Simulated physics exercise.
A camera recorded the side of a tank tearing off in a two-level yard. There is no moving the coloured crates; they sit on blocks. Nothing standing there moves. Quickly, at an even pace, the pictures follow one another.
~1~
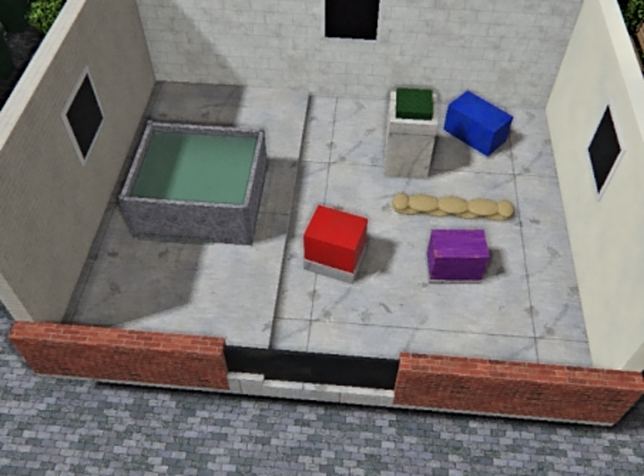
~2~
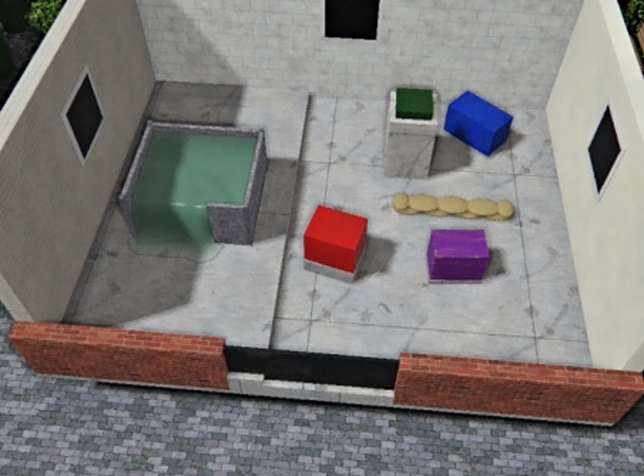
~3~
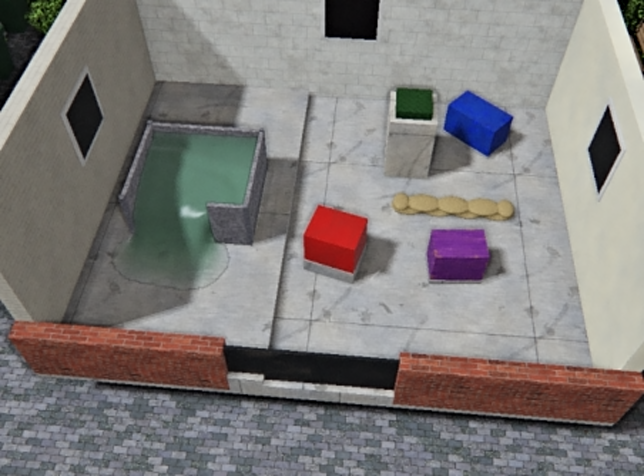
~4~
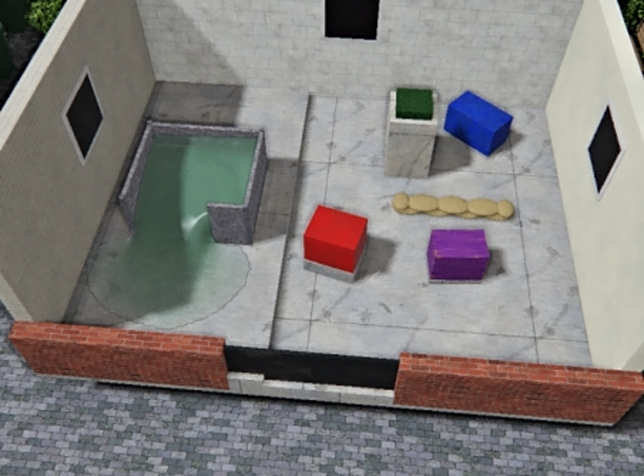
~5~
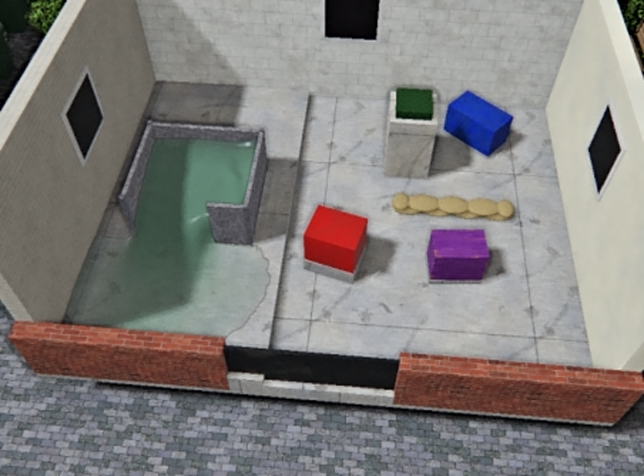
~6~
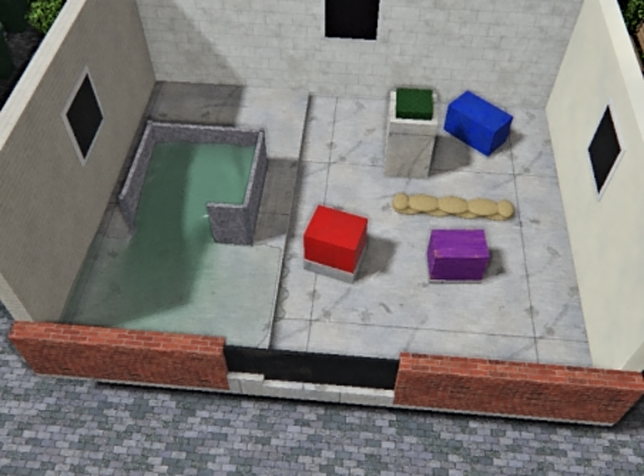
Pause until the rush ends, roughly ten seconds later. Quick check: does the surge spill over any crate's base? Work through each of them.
Result: Purple crate wet, red crate dry, blue crate wet.
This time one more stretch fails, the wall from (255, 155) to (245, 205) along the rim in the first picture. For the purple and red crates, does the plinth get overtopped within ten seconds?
My reading: Purple gets wet; red is soaked.
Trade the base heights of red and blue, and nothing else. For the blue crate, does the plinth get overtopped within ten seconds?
Blue crate: Untouched.
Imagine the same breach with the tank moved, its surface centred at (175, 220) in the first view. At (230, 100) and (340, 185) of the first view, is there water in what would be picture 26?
The first is wetted, and then the second is not reached.
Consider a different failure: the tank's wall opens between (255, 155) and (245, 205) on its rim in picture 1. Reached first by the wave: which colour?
That would be the red one.
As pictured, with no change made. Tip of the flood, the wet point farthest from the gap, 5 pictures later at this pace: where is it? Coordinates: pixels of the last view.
Close to (371, 377).
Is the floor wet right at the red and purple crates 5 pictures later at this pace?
Estimate - red: Hit, purple: Spared.
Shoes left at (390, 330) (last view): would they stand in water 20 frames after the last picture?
Answer: Flooding.
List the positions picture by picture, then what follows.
The first frame shows the water tank at (196, 167) is whole and still.
In the second frame, water pours out at (173, 224) and has run to (215, 252).
In the third frame, the front is at (208, 280), out from the gap at (174, 226).
In the fourth frame, water pours out at (174, 228) and has run to (175, 323).
In the fifth frame, water pours out at (174, 228) and has run to a hidden place.
In the sixth frame, the front is at a hidden place, out from the gap at (174, 228).
A moment on, water covers 15 % of the floor; the purple crate not reached, the red crate water round its plinth, the blue crate not reached.
Next, water covers 25 % of the floor; the purple crate not reached, the red crate water round its plinth, the blue crate not reached.
Then, water covers 50 % of the floor; the purple crate water round its plinth, the red crate water round its plinth, the blue crate not reached.
Later, water covers 75 % of the floor; the purple crate water round its plinth, the red crate water round its plinth, the blue crate water round its plinth.
In the end, water covers 95 % of the floor; the purple crate was topped, the red crate stayed above the water, the blue crate was topped.
